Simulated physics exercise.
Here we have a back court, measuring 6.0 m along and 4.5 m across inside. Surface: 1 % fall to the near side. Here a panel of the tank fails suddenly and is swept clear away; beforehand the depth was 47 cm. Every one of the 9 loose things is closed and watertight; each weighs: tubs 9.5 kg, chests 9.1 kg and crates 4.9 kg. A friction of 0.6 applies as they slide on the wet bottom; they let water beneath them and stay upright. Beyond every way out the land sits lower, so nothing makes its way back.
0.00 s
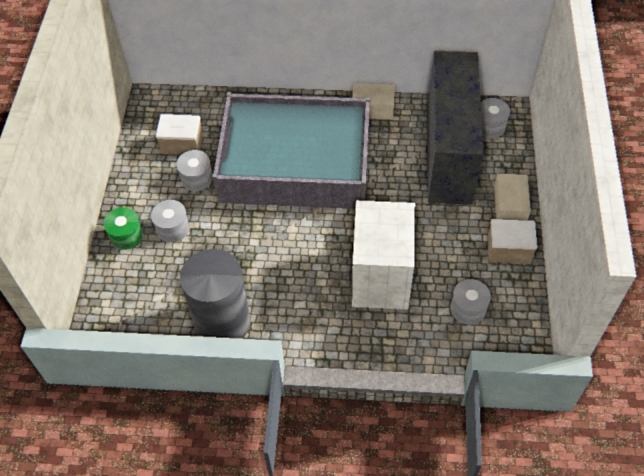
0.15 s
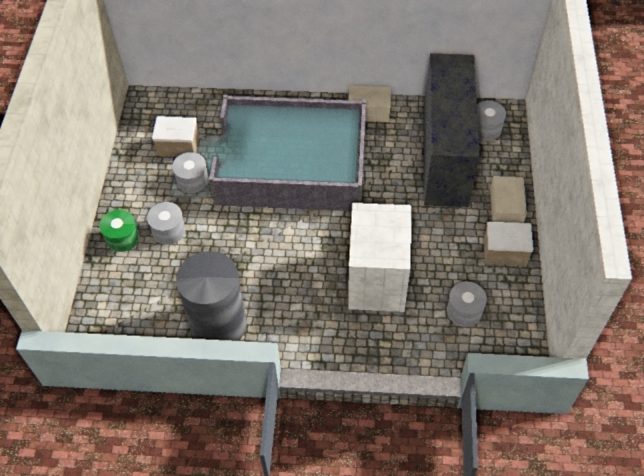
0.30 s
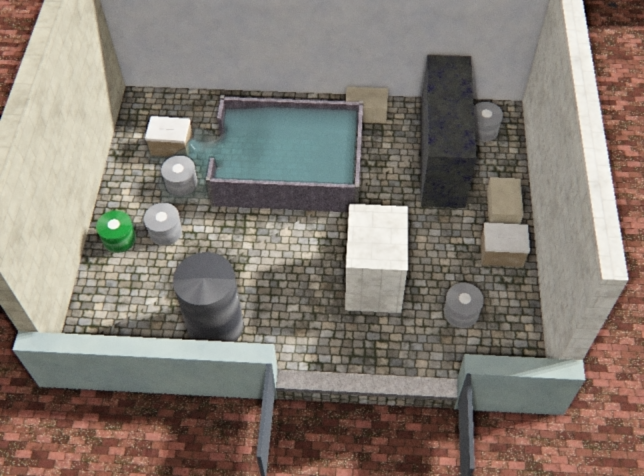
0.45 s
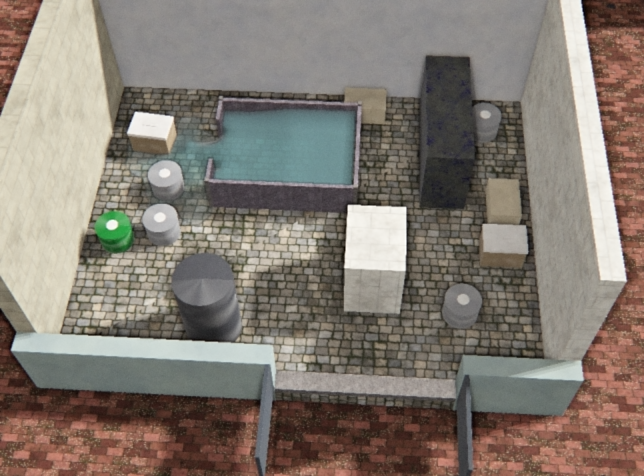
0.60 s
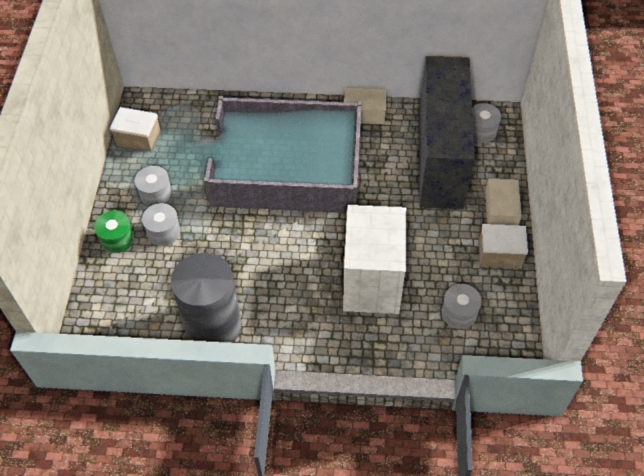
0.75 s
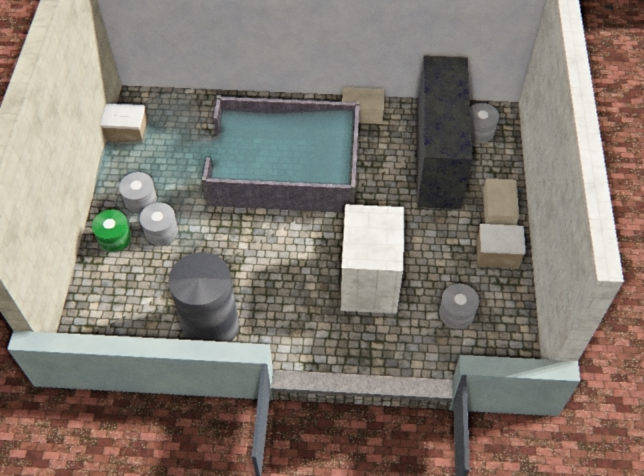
In a walled back court, the left side of a water tank gave way and water spread over the cobbles, pushing a pale box and a grey tub leftward while the green tub stayed put.
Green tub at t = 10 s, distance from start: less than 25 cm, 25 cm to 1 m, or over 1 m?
It ends well off its spot.
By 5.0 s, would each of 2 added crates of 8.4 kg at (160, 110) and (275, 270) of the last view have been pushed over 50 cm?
Lab note - in order: Above threshold / below threshold.
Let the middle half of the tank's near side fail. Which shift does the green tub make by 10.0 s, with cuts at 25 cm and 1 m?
Outcome for the green tub: Modest displacement.
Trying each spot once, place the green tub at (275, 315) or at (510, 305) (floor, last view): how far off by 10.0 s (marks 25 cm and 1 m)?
Run one, it remains planted; run two, it remains planted.
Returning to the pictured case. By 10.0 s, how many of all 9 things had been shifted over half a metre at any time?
The number is 4.
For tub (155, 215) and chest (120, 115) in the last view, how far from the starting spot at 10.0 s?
Taking them in turn, the shifts are 0 cm and 300 cm.
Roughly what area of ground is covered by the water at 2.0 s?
Wet: Near 8.0 m2.
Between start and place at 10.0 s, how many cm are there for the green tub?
I'd say close to 200 centimetres.
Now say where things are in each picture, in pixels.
The first picture shows the green tub at (121, 221) rests on the ground; 2.6 m2 under water; 0 of 9 have shifted.
The second picture shows the green tub at (117, 223) rests on the ground; water covers 2.9 m2; 0 of 9 have shifted.
The third picture shows the green tub at (114, 224), on the bottom; water covers 3.1 m2; 2 of 9 have shifted.
The fourth picture shows the green tub at (112, 225), on the bottom; water covers 3.7 m2; 2 of 9 have shifted.
The fifth picture shows the green tub at (112, 225), on the bottom; 4.6 m2 under water; 2 of 9 have shifted.
The sixth picture shows the green tub at (109, 224) rests on the ground; water covers 5.4 m2; 2 of 9 have shifted.
After 2.0 s the green tub is near (111, 265), 0.6 m from its start, aground; 0 of 9 are out; 2 afloat.
After 4.5 s the green tub is near (164, 331), 1.8 m from its start, afloat; 0 of 9 are out; 4 afloat.
After 7.0 s the green tub is near (164, 332), 1.8 m from its start, afloat; 0 of 9 are out; 3 afloat.
After 10.0 s the green tub is near (164, 333), 1.8 m from its start, afloat; 0 of 9 are out; 4 afloat.
